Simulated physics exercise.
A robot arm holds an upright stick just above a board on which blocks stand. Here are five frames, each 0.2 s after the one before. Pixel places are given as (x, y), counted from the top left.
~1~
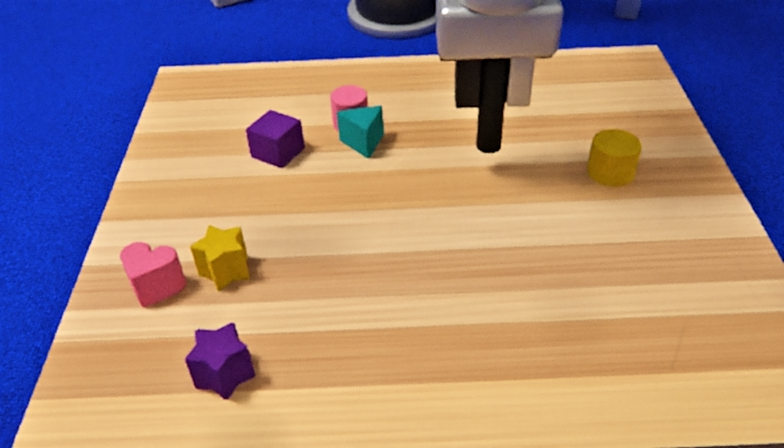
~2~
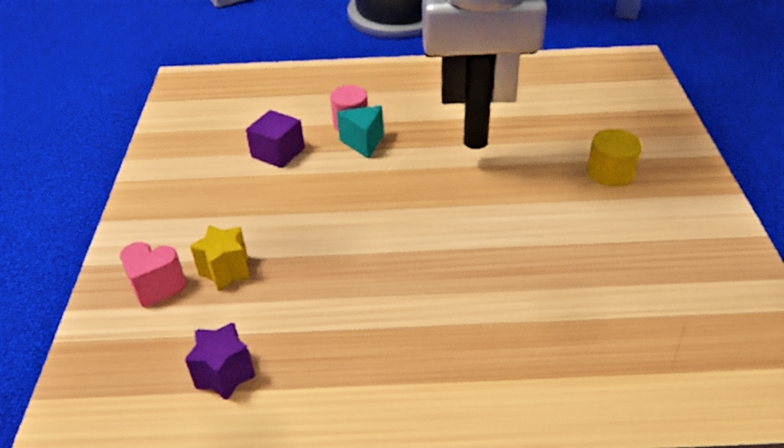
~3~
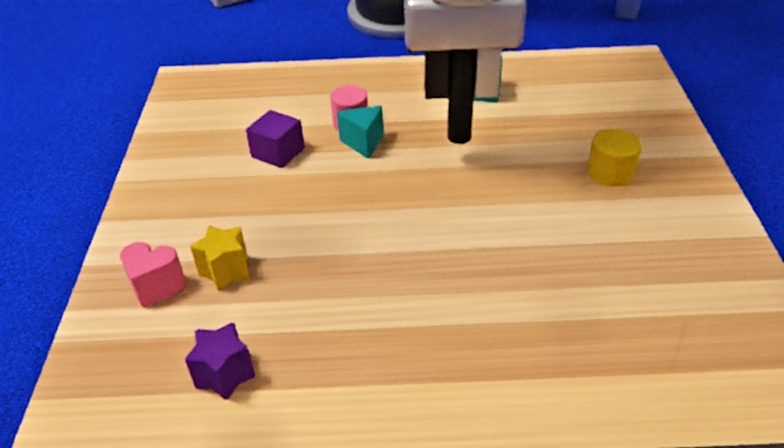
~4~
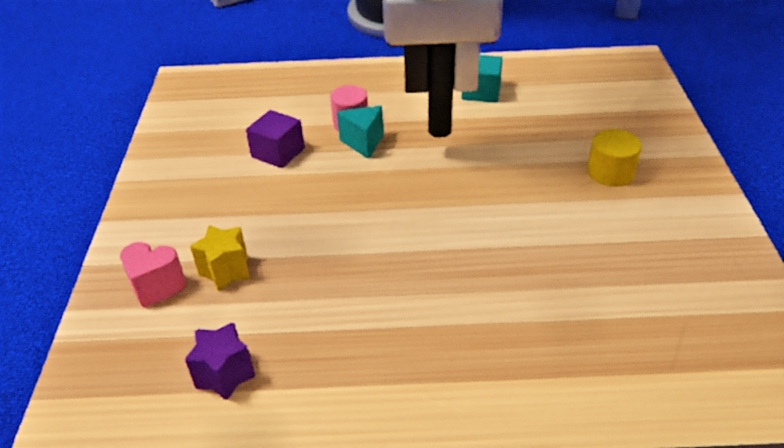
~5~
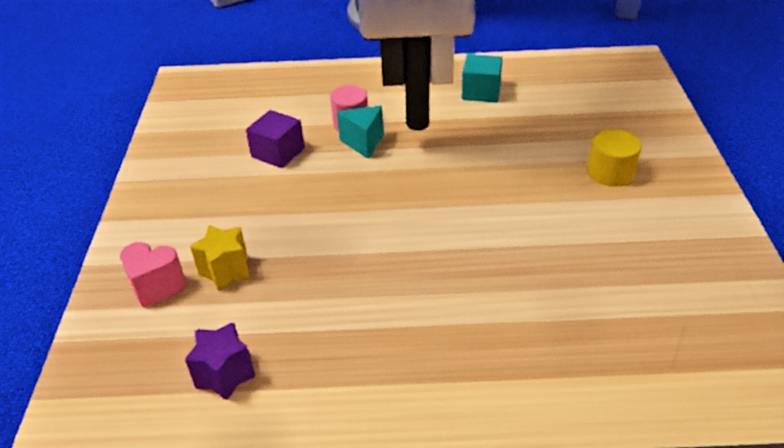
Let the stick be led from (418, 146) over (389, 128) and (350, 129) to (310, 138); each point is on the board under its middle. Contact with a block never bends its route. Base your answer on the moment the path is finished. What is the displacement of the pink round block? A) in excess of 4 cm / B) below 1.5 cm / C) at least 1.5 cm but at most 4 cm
It's A.
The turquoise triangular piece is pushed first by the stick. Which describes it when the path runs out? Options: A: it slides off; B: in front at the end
Answer: A.
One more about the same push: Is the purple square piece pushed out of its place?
My answer is no.
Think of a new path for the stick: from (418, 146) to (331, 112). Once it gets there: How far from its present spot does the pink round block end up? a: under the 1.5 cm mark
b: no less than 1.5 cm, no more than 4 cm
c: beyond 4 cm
That would be c.
What follows on the original path. One third of the way, stick at (388, 107); nothing pushed yet.
Two thirds of the way, stick at (347, 108); pink round block at (321, 93); turquoise triangular piece at (342, 116), turned 80° anticlockwise.
At the end, stick at (307, 117); purple square piece in place; pink round block at (299, 93); turquoise triangular piece at (327, 120), turned 130° anticlockwise.
